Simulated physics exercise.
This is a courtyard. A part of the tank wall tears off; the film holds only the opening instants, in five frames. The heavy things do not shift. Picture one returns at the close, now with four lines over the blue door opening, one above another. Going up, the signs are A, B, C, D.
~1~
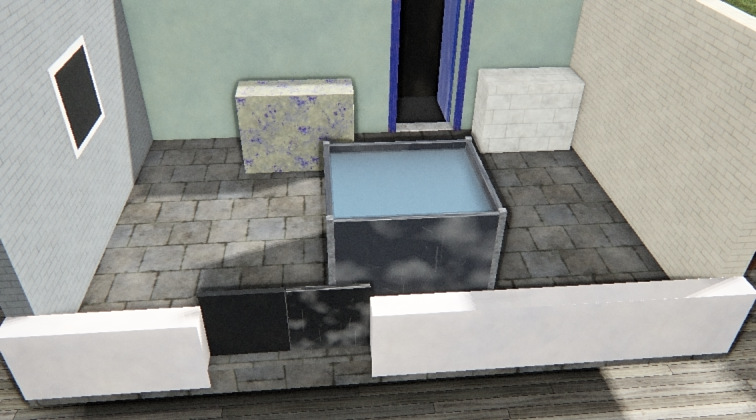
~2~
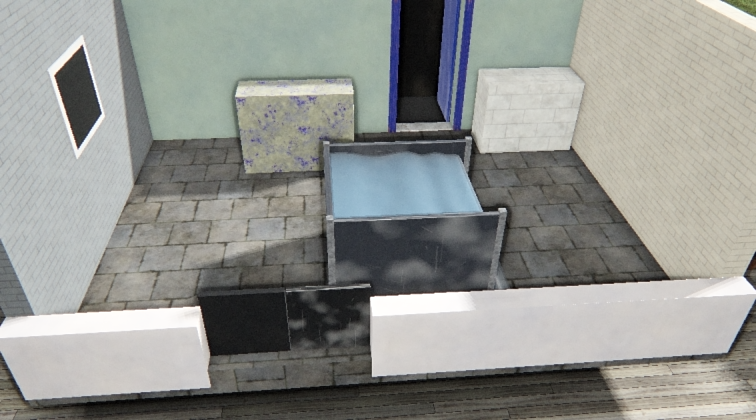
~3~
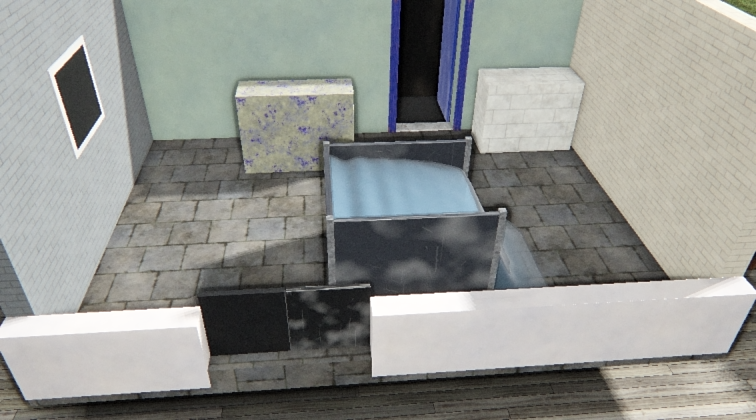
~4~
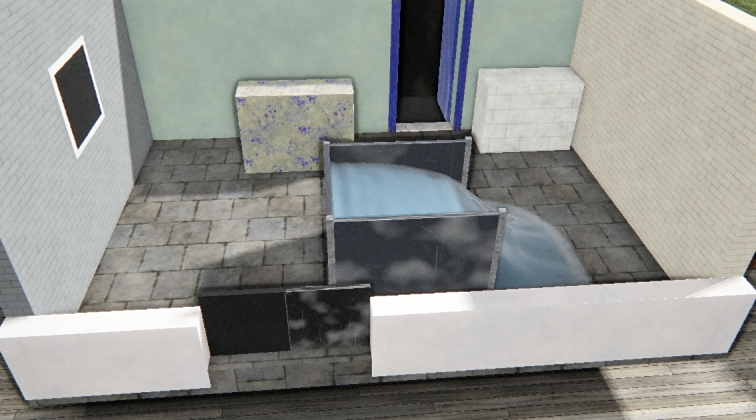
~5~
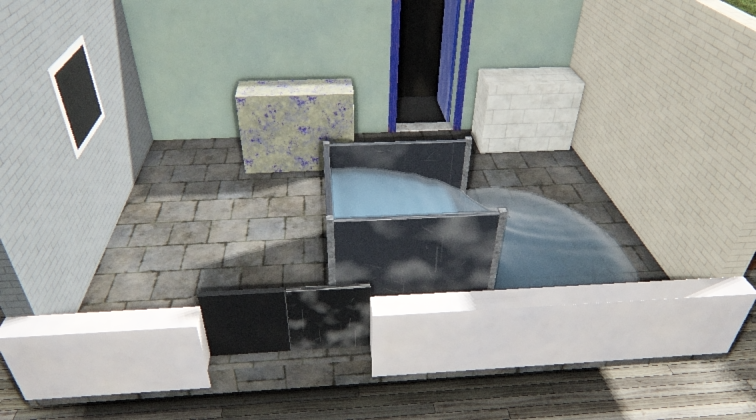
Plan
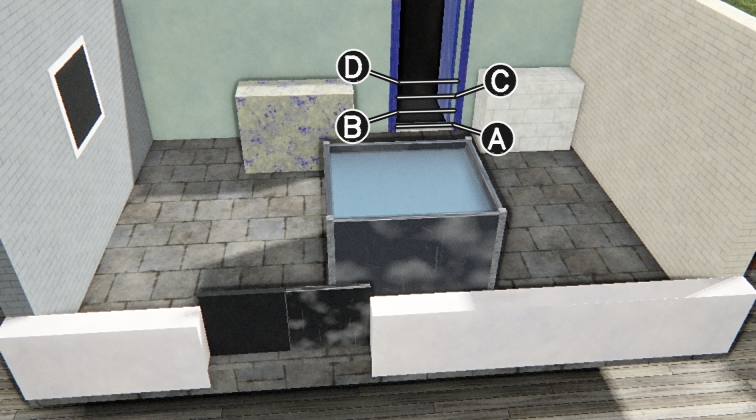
At first, a square tank of still blue water stands in a paved courtyard, between a blue doorway and a low front wall. Then its right side is gone and the water pours out that way, its surface sloping down as a rounded sheet spreads across the paving on the right.
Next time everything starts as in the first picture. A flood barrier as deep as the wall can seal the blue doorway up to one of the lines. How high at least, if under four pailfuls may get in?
A is the one.
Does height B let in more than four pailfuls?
No.
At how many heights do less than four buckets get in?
All of them.
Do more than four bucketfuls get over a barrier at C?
No.
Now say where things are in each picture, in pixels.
Water in the tank at rest, its middle at (406, 183); foot of the blue doorway at (424, 131); shut gate at (286, 298).
Water covers 2 % of the ground and shows as far out as (490, 259).
Water covers 5 % of the ground and shows as far out as (502, 225).
Water covers 10 % of the ground and shows as far out as (549, 225).
Water covers 16 % of the ground and shows as far out as (602, 232).
On the marked copy, A at (425, 125); B at (426, 111); C at (427, 96); D at (428, 81); from the bottom up A, B, C, D.
With A, a bucket or two gets in.
With B, nothing gets over.
With C, nothing gets over.
With D, nothing gets over.
